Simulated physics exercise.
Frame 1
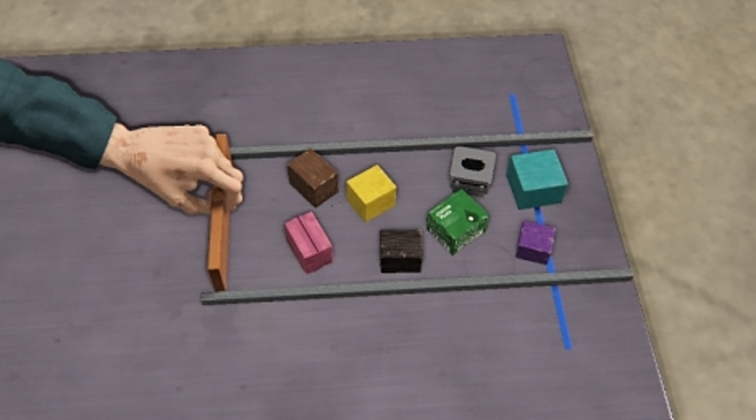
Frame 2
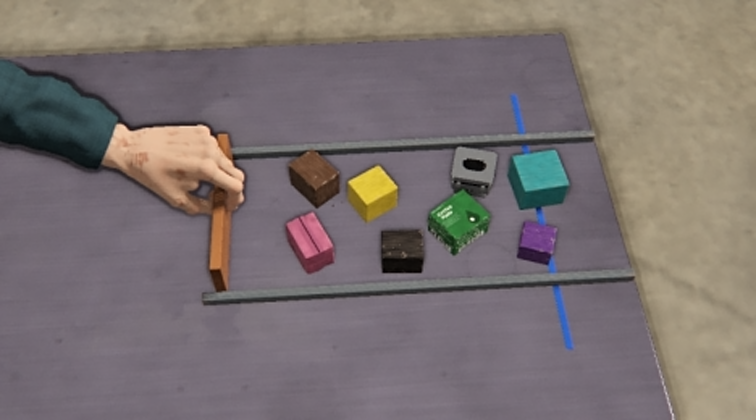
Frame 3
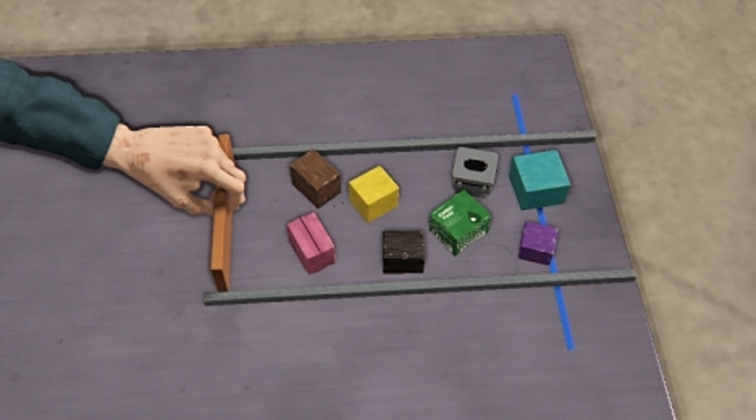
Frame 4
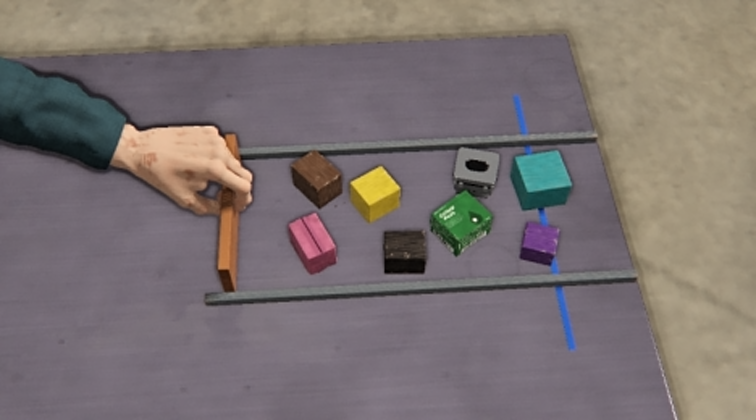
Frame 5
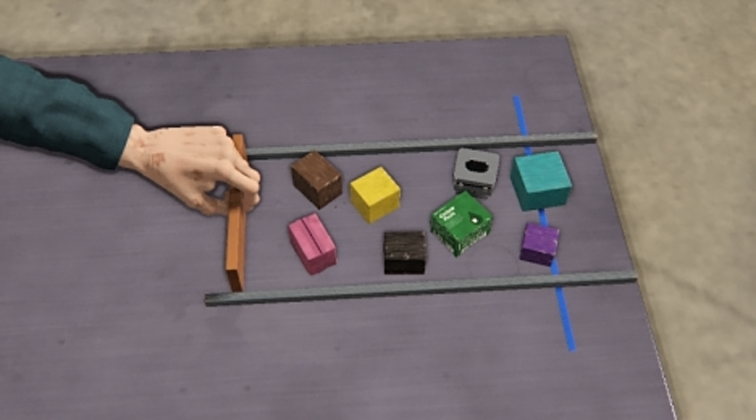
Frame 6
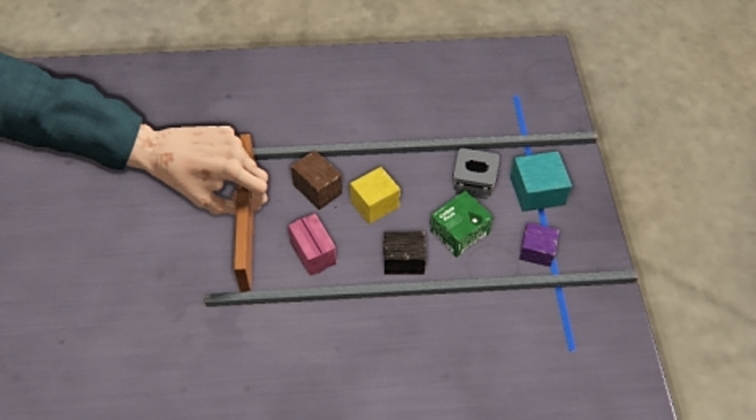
A hand slid an upright orange-brown board a short way to the right between two grey rails, toward a scatter of colourful blocks and a grey case, which stayed put near some blue tape.
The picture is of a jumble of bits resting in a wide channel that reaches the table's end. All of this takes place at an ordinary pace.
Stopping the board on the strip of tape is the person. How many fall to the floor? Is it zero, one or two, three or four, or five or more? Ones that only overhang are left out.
Dropped off the end are no more than two, with at least one.
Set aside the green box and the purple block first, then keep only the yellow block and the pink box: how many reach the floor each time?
First try 1, second try 1.
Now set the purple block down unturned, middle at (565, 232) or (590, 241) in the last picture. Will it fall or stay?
The purple block goes down at the first spot and goes down at the second.
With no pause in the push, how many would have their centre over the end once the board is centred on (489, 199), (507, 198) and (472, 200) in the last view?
In order, that gives 0, then 0, then 0.
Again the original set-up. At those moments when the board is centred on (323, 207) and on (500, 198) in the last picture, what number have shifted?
By the first moment it's 3, by the second it's 8.
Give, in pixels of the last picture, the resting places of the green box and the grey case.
You'll find the green box at roughly (619, 216) and the grey case at roughly (585, 165).
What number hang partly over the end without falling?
Looks like 1 of them.
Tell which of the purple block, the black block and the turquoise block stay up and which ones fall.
The purple block is gone, the black block stays put, and the turquoise block is gone.
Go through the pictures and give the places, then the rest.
In the first picture, turquoise block (536, 180); purple block (535, 243); grey case (472, 172); board (221, 211); tape (537, 208).
In the second picture, purple block (537, 243); board (222, 211).
In the third picture, grey case (474, 173); green box (460, 223).
In the fourth picture, turquoise block (540, 181); yellow block (375, 195).
In the fifth picture, purple block (539, 245); pink box (313, 245).
In the sixth picture, turquoise block (540, 181); purple block (539, 245); grey case (476, 174); board (245, 211); tape (541, 209).
A little later, none off yet; turquoise block at rest near (540, 181); purple block at rest near (539, 245); grey case at rest near (476, 174).
Next, none off yet; turquoise block shifted about its own width near (592, 176); purple block shifted well along near (604, 252); grey case shifted well along near (545, 167).
When it is over, the number that fall off is one or two; down, purple block and turquoise block.
